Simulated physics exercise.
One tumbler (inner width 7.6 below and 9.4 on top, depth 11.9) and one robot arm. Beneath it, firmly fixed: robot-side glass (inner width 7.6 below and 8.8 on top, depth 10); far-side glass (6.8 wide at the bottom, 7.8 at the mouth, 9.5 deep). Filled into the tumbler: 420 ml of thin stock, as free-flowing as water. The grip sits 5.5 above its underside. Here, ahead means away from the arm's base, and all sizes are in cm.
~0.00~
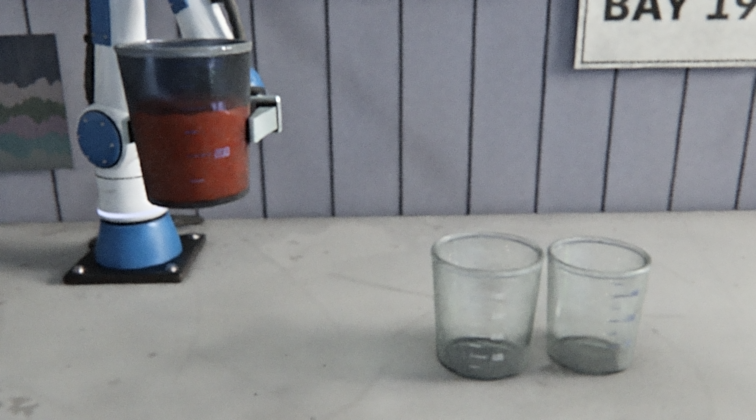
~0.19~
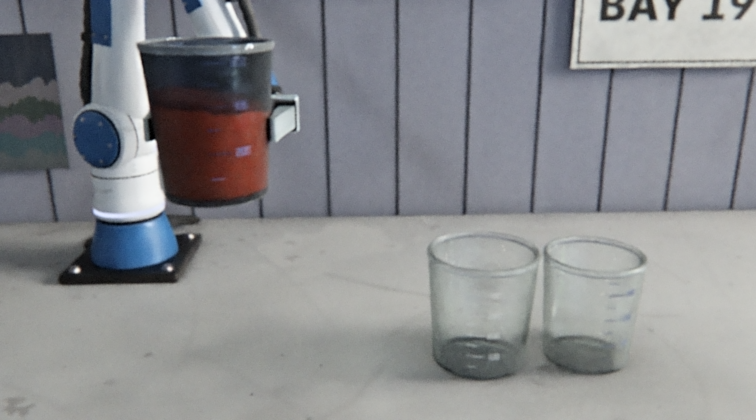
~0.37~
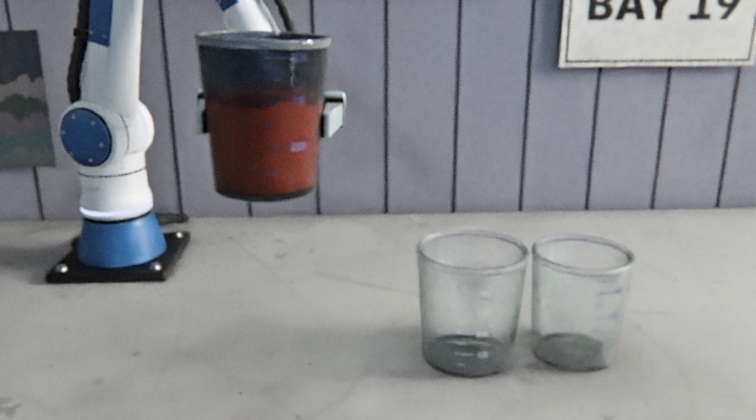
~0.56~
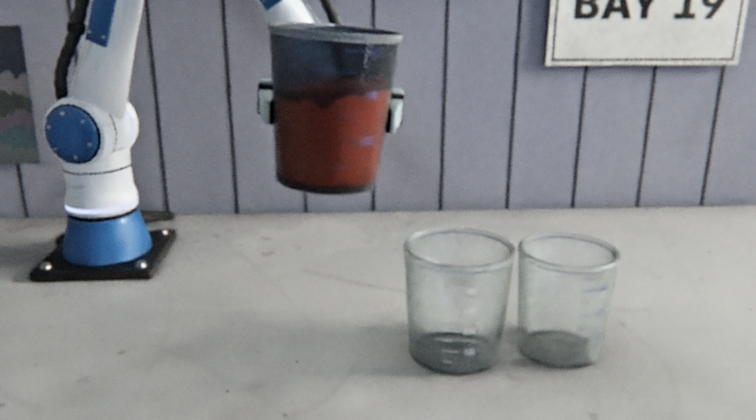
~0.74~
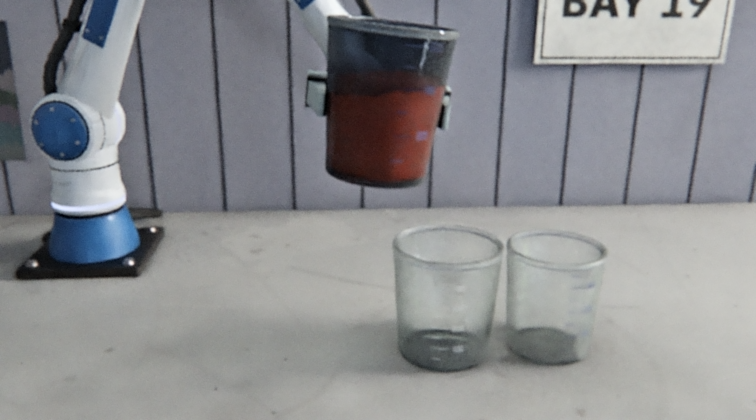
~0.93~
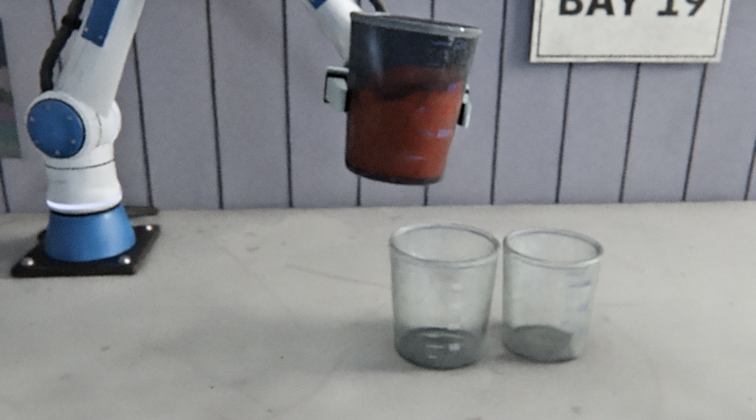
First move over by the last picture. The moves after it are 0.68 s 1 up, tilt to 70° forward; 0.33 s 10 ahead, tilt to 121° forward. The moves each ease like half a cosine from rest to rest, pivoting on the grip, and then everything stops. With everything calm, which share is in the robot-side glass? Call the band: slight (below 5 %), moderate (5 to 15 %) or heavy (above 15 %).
Slight.
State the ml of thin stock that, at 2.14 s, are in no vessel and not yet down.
Roughly 15 ml.
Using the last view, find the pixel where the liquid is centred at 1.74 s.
(465, 146), about.
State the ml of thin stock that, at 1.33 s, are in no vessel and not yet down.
I'd guess about 0 ml.
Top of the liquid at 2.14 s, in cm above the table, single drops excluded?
Height: Roughly 12 cm.
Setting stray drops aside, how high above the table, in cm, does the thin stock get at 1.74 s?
Roughly 26 centimetres high.
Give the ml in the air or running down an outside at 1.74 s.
Roughly 25 ml at that time.
After 1.33 s, tilted 48° forward, liquid up to 26 above the table; 420 ml in the tumbler.
After 1.74 s, tilted 87° forward, liquid up to 26 above the table; 335 ml in the tumbler, 65 ml in the far-side glass, 25 ml in the air or running down outside.
After 2.14 s, tilted 121° forward, liquid up to 47 above the table; 325 ml on the table or floor, 80 ml in the far-side glass, 15 ml in the air or running down outside.
After 2.94 s, tilted 121° forward, liquid up to 3 above the table; 340 ml on the table or floor, 80 ml in the far-side glass.
At rest, 340 ml on the table or floor, 80 ml in the far-side glass. That is 0 % in the robot-side glass.
